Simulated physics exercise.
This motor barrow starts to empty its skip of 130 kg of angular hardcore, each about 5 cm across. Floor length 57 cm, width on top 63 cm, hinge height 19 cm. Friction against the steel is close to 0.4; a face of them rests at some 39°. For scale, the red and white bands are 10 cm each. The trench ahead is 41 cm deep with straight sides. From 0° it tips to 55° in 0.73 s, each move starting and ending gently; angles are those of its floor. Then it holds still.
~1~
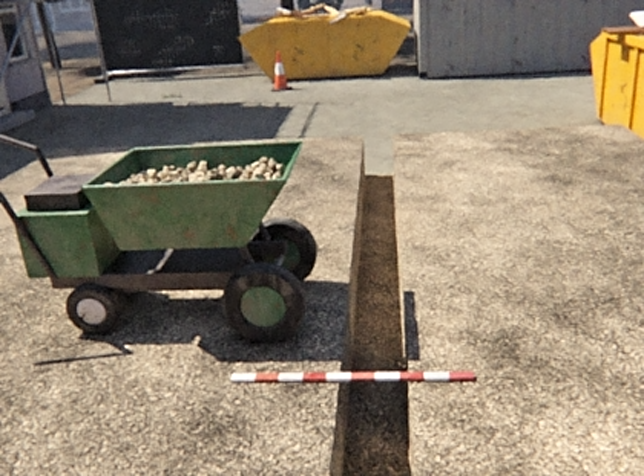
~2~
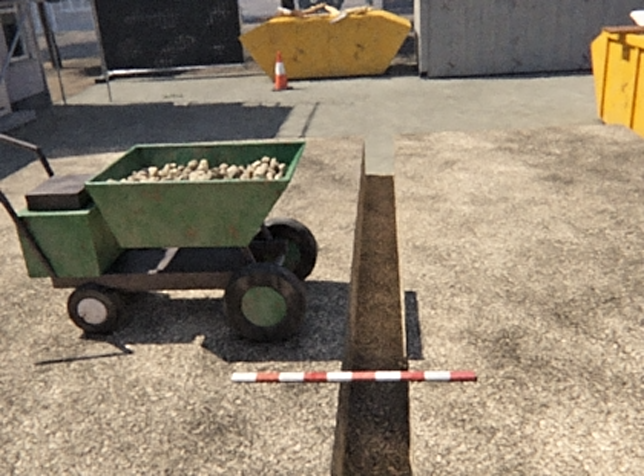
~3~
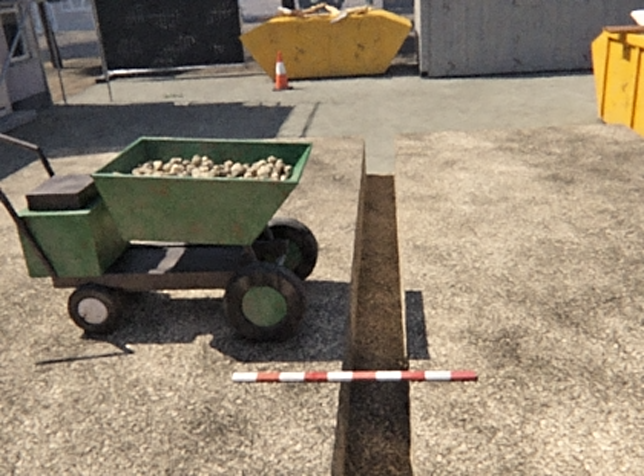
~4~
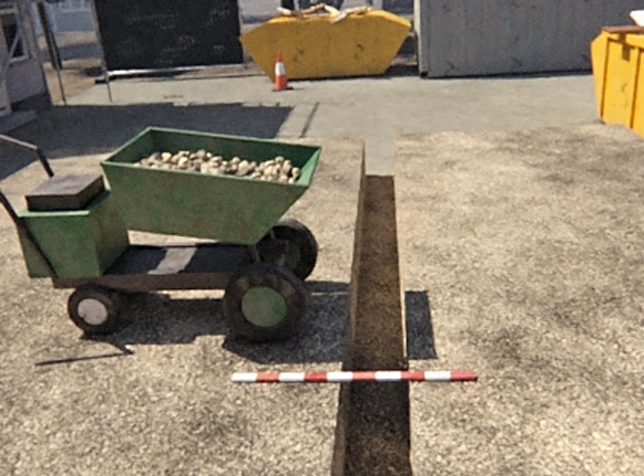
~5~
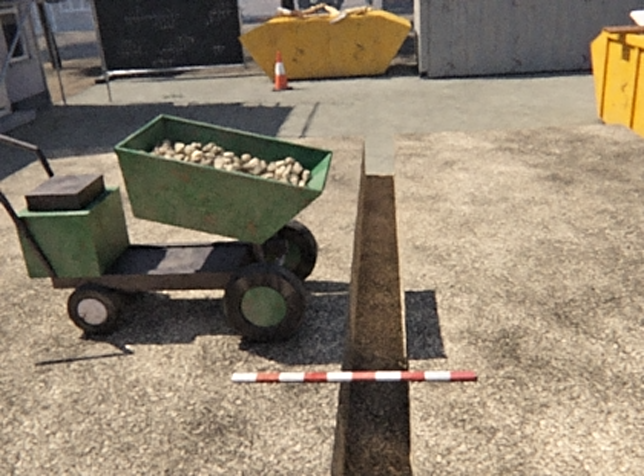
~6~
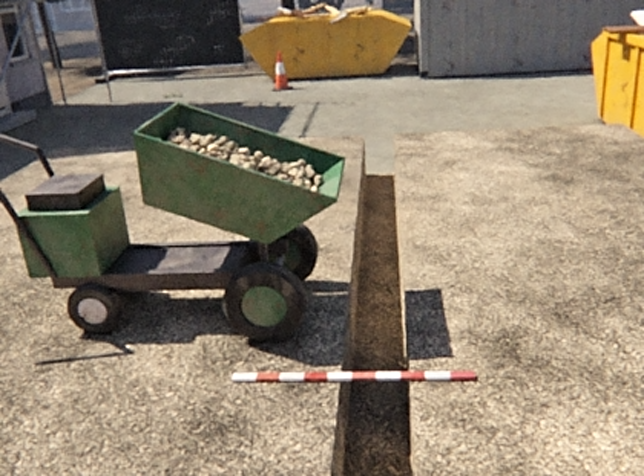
In a gravel yard, a green motor barrow stood beside a narrow trench while its skip, loaded with stones, slowly rose at the left end and tilted down toward the right.
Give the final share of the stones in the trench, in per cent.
Close to 3 in a hundred.
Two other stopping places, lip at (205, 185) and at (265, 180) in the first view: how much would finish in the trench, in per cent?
First some 25, then 10 per cent.
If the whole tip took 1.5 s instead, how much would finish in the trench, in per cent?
It would be near 0 per cent.
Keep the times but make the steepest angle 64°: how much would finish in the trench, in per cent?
Then about 5 per cent.
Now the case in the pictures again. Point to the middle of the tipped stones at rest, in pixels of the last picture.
Around (450, 308).
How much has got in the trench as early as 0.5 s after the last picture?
About 0 per cent by then.
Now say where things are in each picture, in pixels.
In the first frame, the skip is at 0°, its lip at (286, 181); the top of the load is at (208, 171).
In the second frame, the skip is at 1°, its lip at (289, 181); the top of the load is at (199, 170).
In the third frame, the skip is at 4°, its lip at (297, 183); the top of the load is at (183, 165).
In the fourth frame, the skip is at 9°, its lip at (308, 187); the top of the load is at (178, 158).
In the fifth frame, the skip is at 15°, its lip at (322, 193); the top of the load is at (176, 150).
In the sixth frame, the skip is at 21°, its lip at (337, 200); the top of the load is at (185, 138).
Then, 0.2 s after the last picture the floor is at 47°, 100 % in the skip; the foremost stones are at (356, 219).
Then, 0.5 s after the last picture the floor is at 55°, 98 % in the skip, 1 % in the trench, 1 % past the trench; the foremost stones are at (419, 255).
Then, 0.9 s after the last picture the floor is at 55°, 79 % in the skip, 2 % in the trench, 19 % past the trench; the foremost stones are at (519, 322).
Then, 2.8 s after the last picture the floor is at 55°, 72 % in the skip, 3 % in the trench, 26 % past the trench; the foremost stones are at (566, 316).
